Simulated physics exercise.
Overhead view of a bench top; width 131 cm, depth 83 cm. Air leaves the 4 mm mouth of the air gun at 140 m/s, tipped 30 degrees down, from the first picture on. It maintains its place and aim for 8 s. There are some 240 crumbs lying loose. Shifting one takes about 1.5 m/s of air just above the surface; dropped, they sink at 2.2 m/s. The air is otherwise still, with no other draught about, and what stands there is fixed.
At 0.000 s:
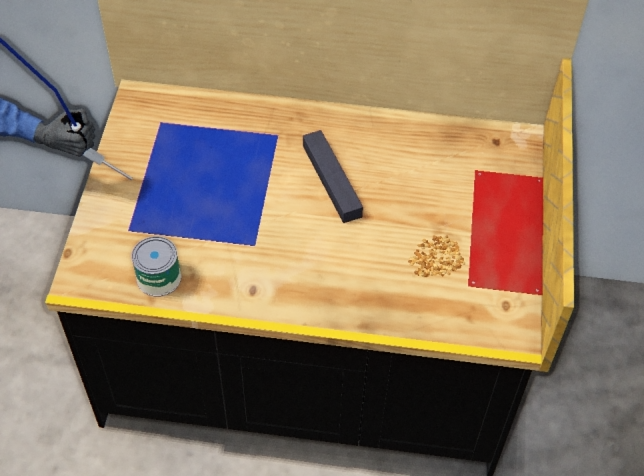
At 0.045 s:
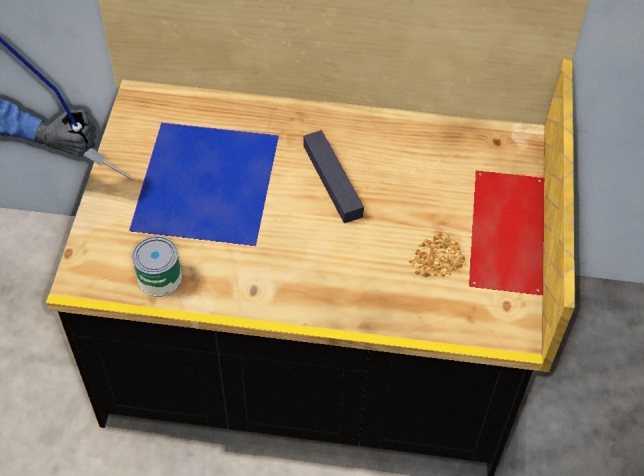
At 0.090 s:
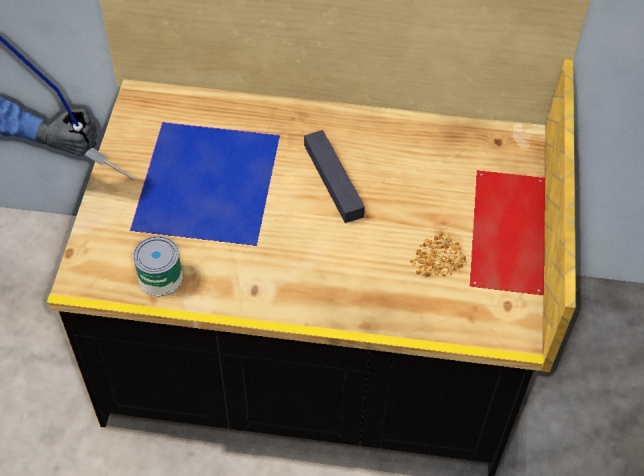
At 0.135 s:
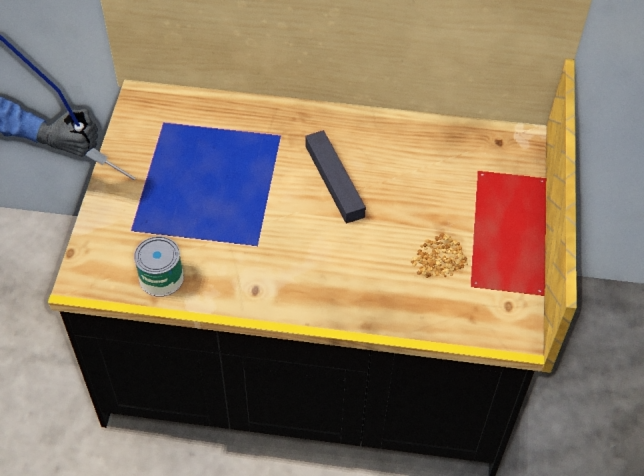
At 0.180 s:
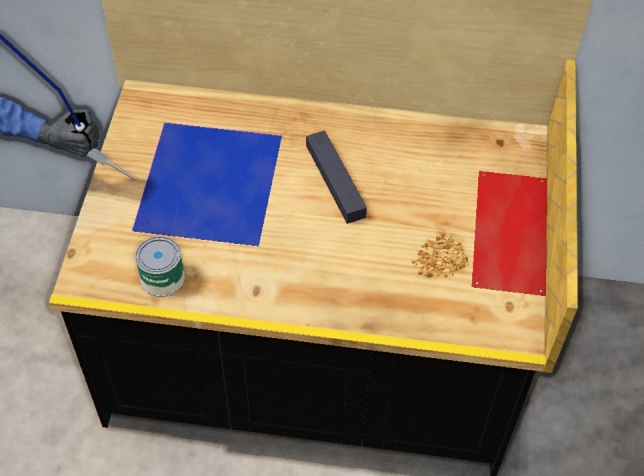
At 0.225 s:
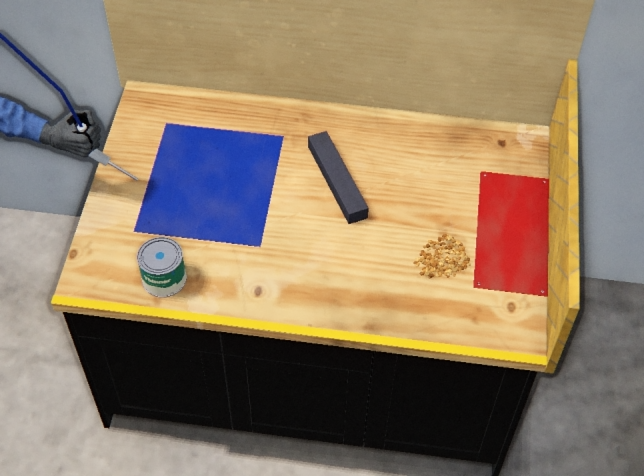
A wooden bench top with a yellow front edge and black cupboards below fills the view, seen from above. A blue mat lies at left behind a green-and-white tin, a dark plank rests near the middle, and tan crumbs sit beside a red mat at right. A gloved hand holds an air gun still at the left edge, the crumbs stay put, and the view drifts very slightly left.
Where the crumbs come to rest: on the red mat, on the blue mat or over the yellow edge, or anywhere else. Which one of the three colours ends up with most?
The red one gets the most.
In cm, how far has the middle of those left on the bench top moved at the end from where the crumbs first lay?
The middle is roughly 30 cm from where it started.
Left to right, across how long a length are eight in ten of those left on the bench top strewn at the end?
Around 0 cm.
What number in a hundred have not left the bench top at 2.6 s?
Near 90 percent remain.
After 1.6 s, 53 % are on the move or not yet settled, 66 % are on the red mat, 0 % on the blue mat and 5 % over the yellow edge; the middle of those still in play is near (545, 269).
After 2.6 s, 49 % are on the move or not yet settled, 56 % are on the red mat, 0 % on the blue mat and 5 % over the yellow edge; the middle of those still in play is near (545, 269).
After 4.4 s, 41 % are on the move or not yet settled, 51 % are on the red mat, 0 % on the blue mat and 5 % over the yellow edge; the middle of those still in play is near (545, 269).
After 8.0 s, at the end, 51 % are on the red mat, 0 % on the blue mat and 5 % over the yellow edge; the middle of those still in play is near (545, 269).
